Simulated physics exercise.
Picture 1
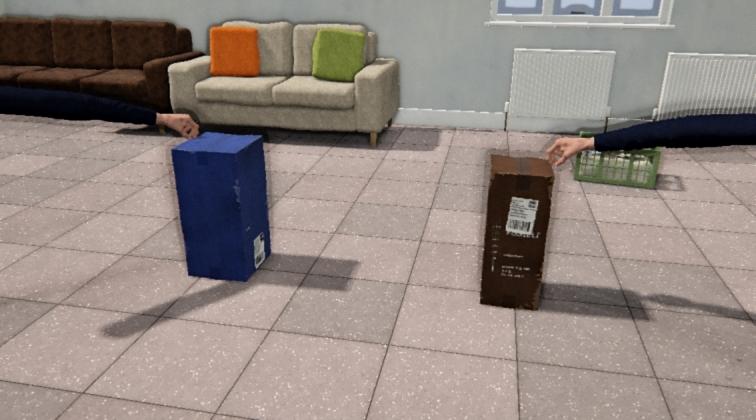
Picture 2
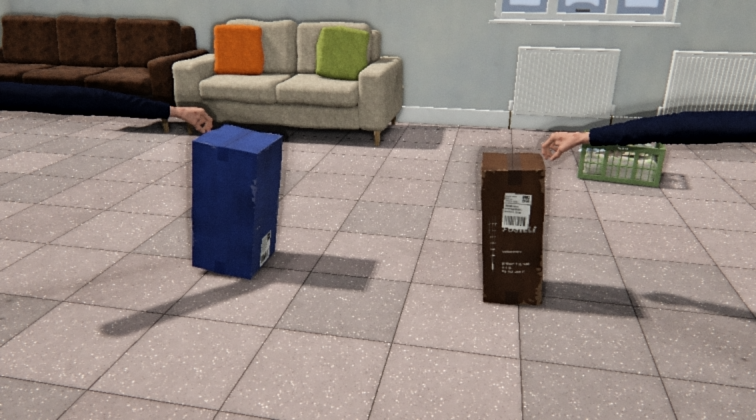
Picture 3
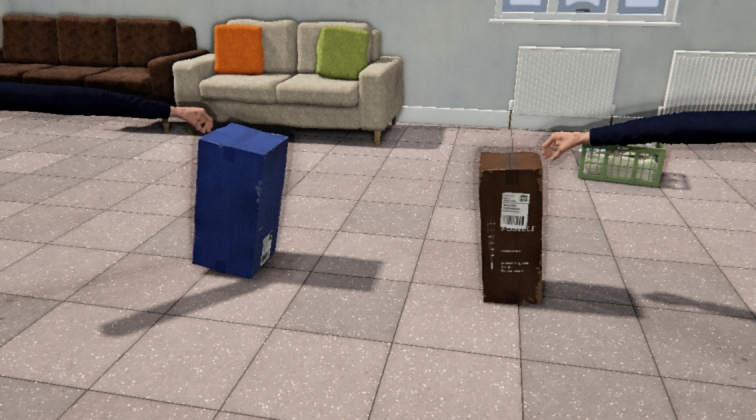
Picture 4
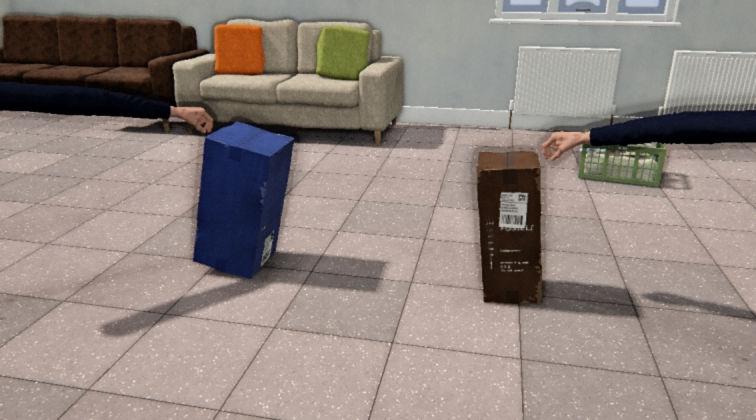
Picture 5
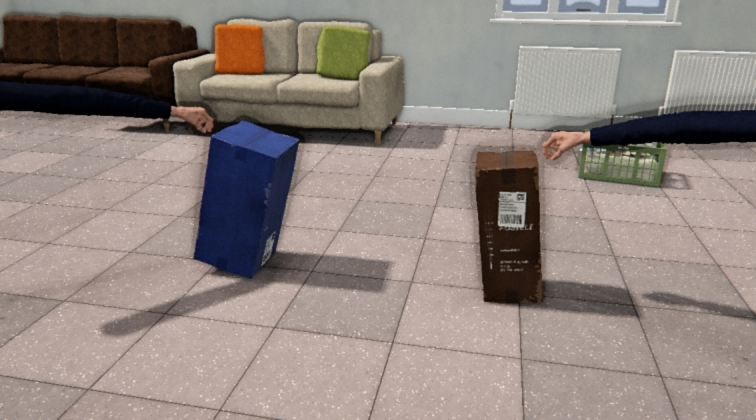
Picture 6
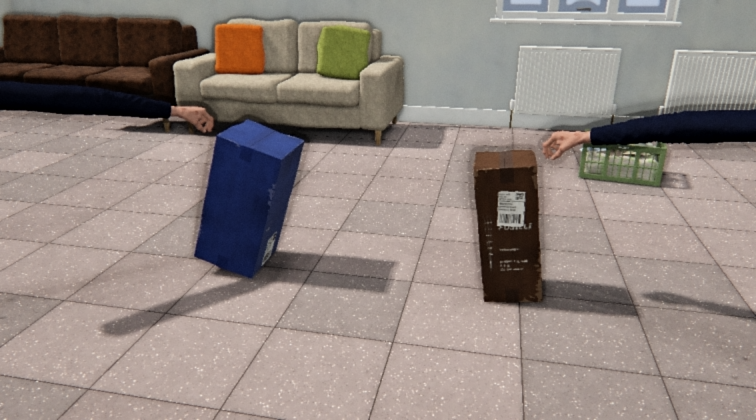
In a tiled room with sofas, two hands reached in and pushed a blue box and a brown parcel near their tops; the blue one leaned clearly to the right, the brown one slightly left.
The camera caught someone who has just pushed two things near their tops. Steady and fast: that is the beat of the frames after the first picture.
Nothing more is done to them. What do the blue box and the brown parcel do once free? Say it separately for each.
What happens is that the blue box capsizes and the brown parcel finishes upright.
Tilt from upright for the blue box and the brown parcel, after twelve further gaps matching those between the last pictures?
Around 40° for the first and 4° for the second.
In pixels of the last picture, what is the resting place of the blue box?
Look close to (326, 243) and you'll find its middle.
Then, 0.20 s on from there, blue box 37° off upright near (274, 201); brown parcel 6° off upright near (512, 227).
Then, 0.36 s on from there, blue box 59° off upright near (299, 213); brown parcel 4° off upright near (524, 228).
Then, 0.50 s on from there, blue box on its side near (327, 244); brown parcel 3° off upright near (523, 229).
In the end, the blue box goes down on its side, near (326, 243); the brown parcel returns to its base, near (519, 230).
